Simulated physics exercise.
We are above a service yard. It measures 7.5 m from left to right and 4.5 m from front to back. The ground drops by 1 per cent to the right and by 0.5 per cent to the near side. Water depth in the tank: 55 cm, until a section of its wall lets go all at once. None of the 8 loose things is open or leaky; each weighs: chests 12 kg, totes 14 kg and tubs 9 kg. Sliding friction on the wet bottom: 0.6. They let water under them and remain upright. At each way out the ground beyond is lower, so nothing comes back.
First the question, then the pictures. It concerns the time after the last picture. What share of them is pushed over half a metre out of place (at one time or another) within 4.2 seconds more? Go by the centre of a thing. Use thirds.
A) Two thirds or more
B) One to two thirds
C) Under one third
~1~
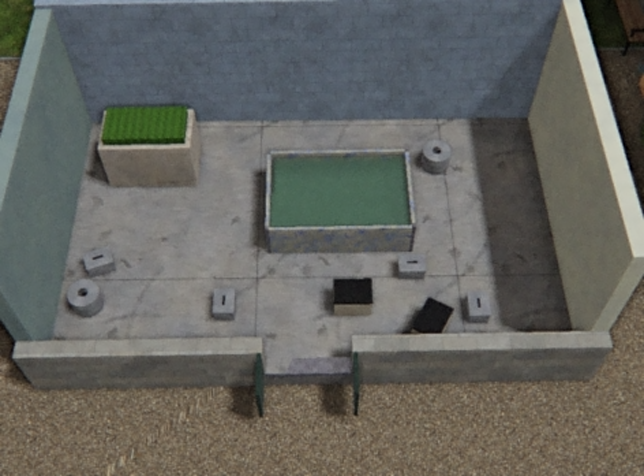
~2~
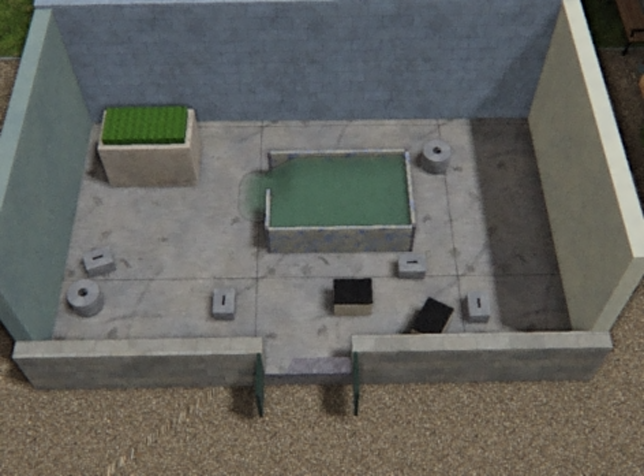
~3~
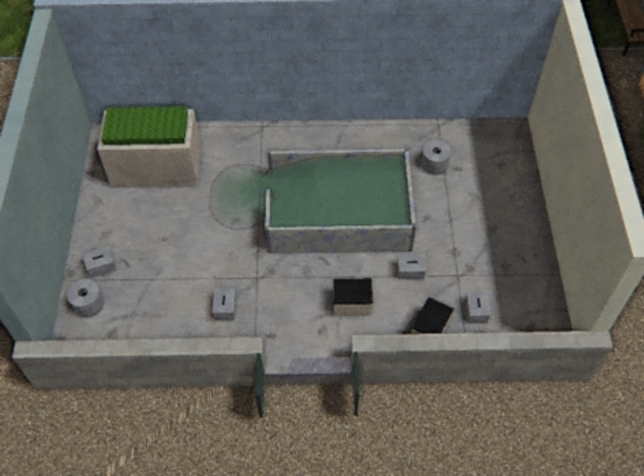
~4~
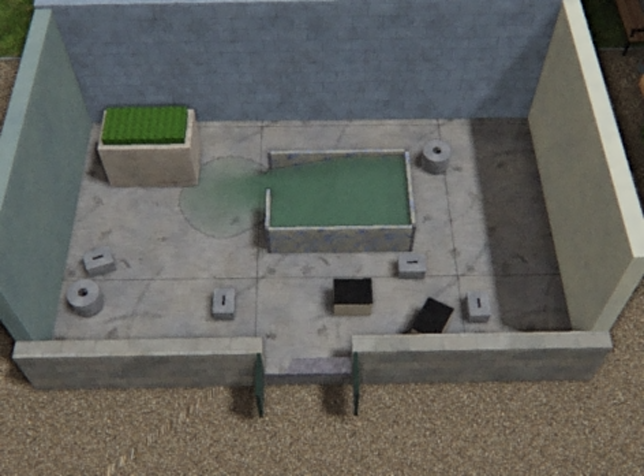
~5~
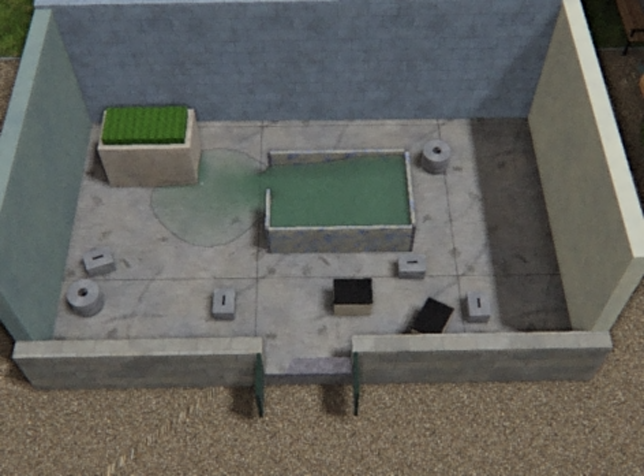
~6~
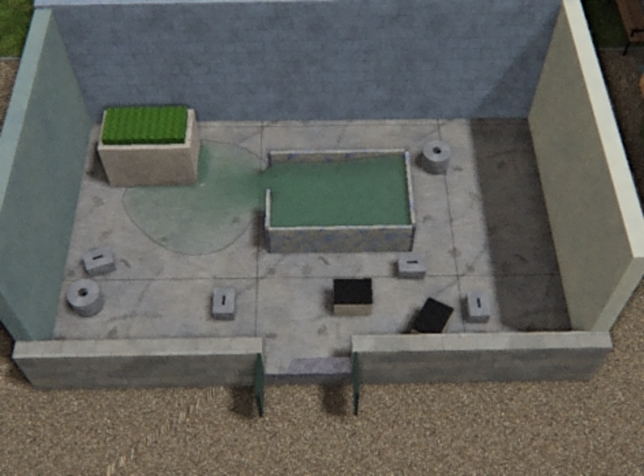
C.
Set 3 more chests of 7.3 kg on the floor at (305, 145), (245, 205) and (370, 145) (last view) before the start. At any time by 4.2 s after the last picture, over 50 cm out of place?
Respectively: Tops it; tops it; tops it.
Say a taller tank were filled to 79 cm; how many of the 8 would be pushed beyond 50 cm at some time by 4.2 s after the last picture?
Count: 3.
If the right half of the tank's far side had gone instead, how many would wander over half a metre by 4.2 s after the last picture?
Then the count would be 0.
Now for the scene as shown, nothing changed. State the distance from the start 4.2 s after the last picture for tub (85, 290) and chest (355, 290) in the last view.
Object 1: 150 cm. Object 2: 0 cm.
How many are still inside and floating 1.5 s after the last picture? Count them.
The number is 0.
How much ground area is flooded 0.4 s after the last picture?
About 8.0 m2 is covered.
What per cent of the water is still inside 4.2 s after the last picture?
Close to 100 in a hundred parts remain.
Then, 0.4 s after the last picture 0 of 8 are over 50 cm from their spots; 0 afloat.
Then, 1.5 s after the last picture 0 of 8 are over 50 cm from their spots; 0 afloat.
Then, 2.8 s after the last picture 2 of 8 are over 50 cm from their spots; 1 afloat.
Then, 4.2 s after the last picture 2 of 8 are over 50 cm from their spots, and 2 have been at some point; 1 afloat.
